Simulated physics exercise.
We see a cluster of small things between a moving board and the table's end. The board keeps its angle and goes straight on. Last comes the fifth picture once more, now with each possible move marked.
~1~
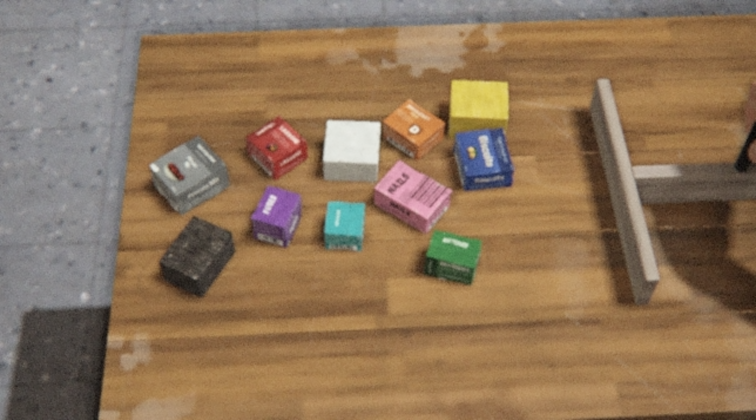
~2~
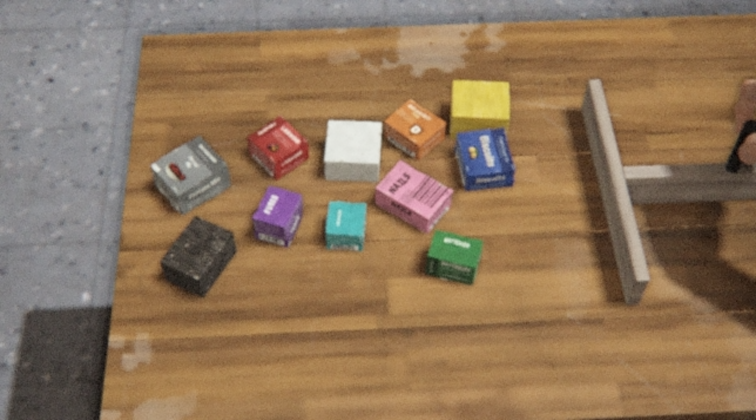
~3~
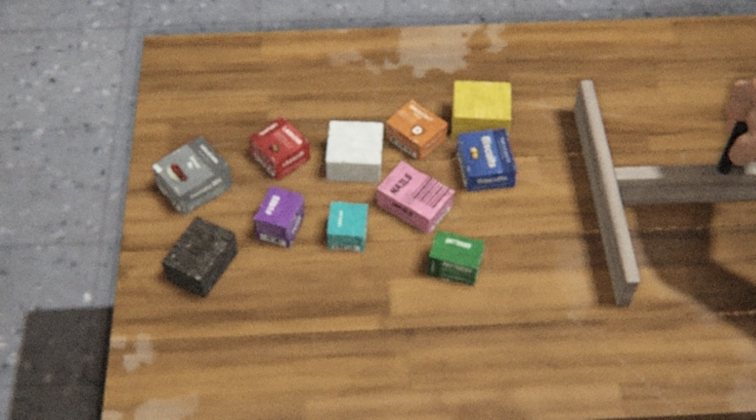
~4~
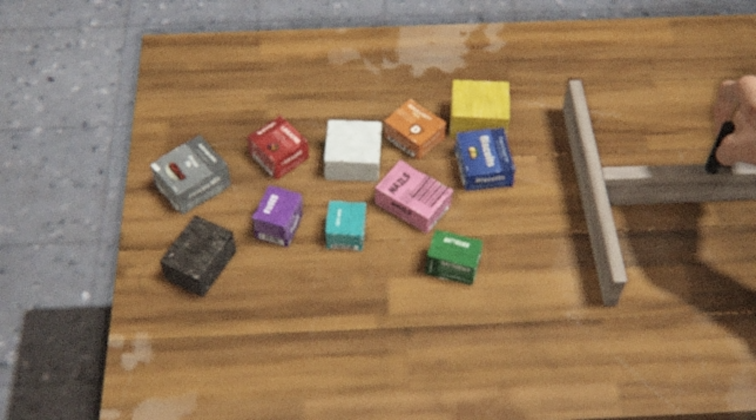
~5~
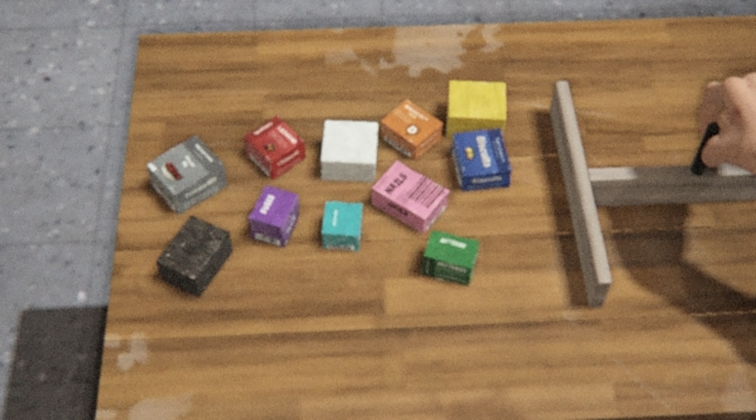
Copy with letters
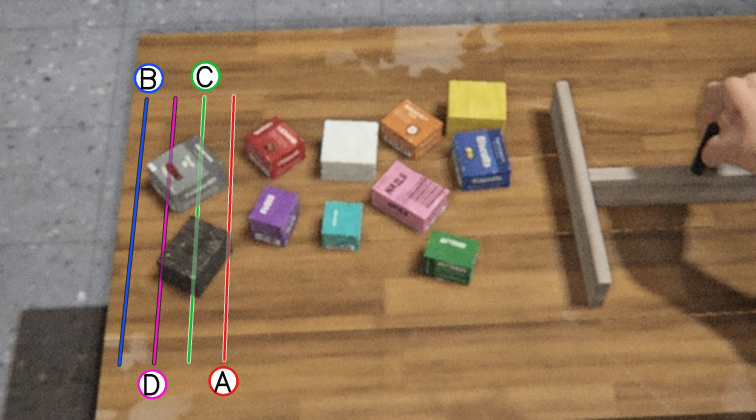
A long grey board, joined to a bar behind it, slides slowly leftward across a wooden tabletop toward a cluster of small coloured boxes. A hand gripping a black handle on the bar comes into view at the right as the board moves a short way, leaving a gap before the boxes, which stay put.
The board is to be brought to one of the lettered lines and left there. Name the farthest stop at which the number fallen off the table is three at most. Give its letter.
It can go as far as A.
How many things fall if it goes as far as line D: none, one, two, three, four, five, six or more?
In all, six or more.
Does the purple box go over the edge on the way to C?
Yes.
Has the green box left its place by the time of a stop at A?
By then, yes.
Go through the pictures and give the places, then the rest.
Blue packet (483, 160); turquoise packet (345, 226); red packet (277, 148), in the first frame.
Board (617, 172); black block (199, 256), in the second frame.
Board (609, 174); white block (355, 152), in the third frame.
Board (596, 173); pink box (413, 197), in the fourth frame.
Board (582, 174); orange packet (412, 130); grey packet (188, 175); blue packet (481, 160), in the fifth frame.
On the copy, A at (230, 216); B at (134, 220); C at (197, 217); D at (166, 219).
On A. First, board (458, 179); red packet (267, 151); orange packet (362, 118).
Then, board (331, 184); grey packet (165, 182); red packet (197, 146).
Finally, board (231, 188); grey packet over the edge; red packet over the edge; two fallen.
By contrast, B drops eleven; C drops six; D drops seven.
